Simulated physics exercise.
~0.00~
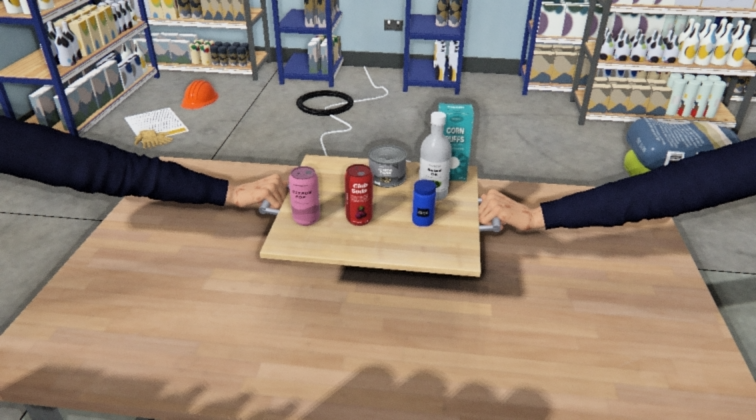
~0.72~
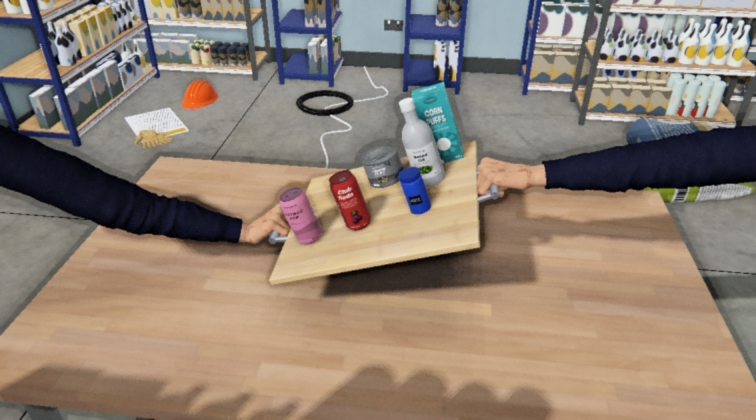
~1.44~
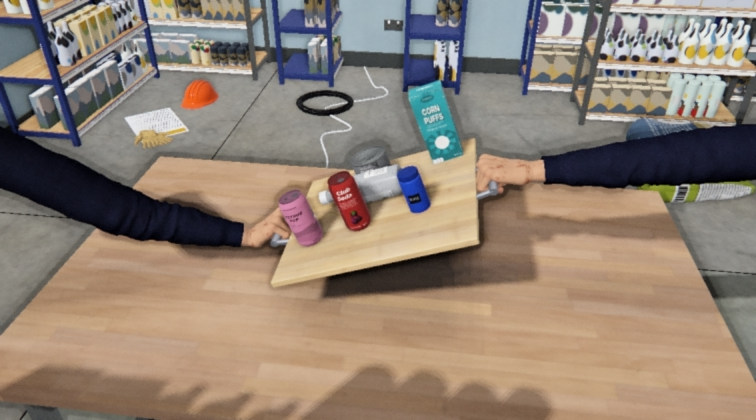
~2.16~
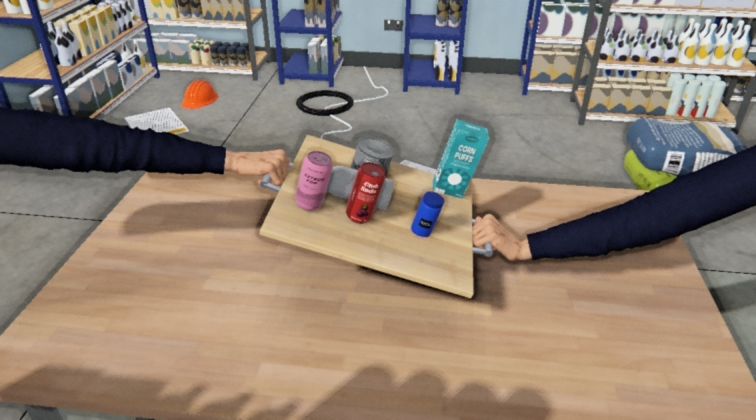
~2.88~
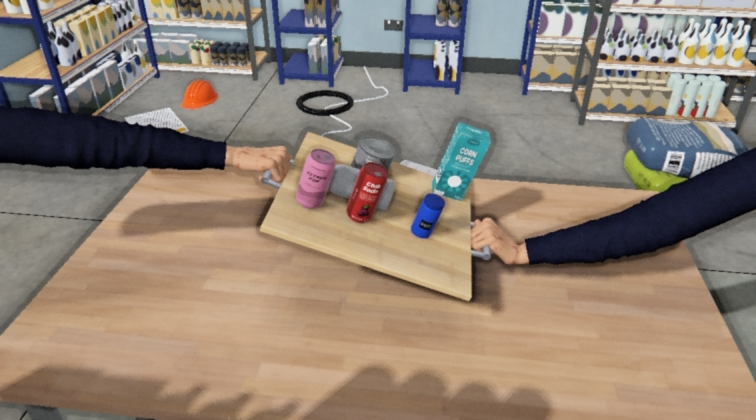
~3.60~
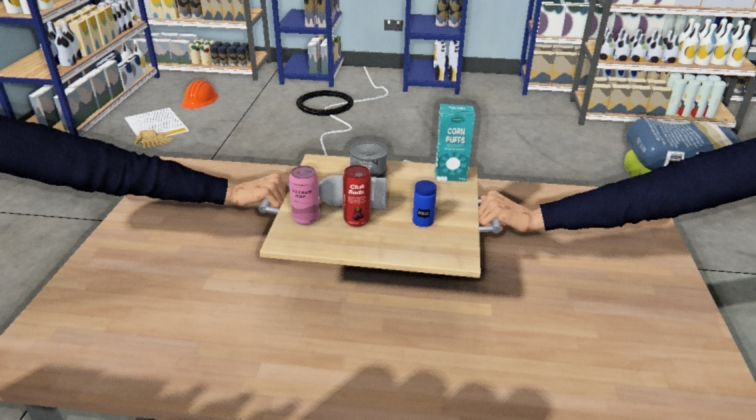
We see two hands tilt a wooden tray of containers down to the left, and the white bottle topples onto its side behind the red can; the hands then tip the tray right and level it, with the bottle lying down and the others upright.
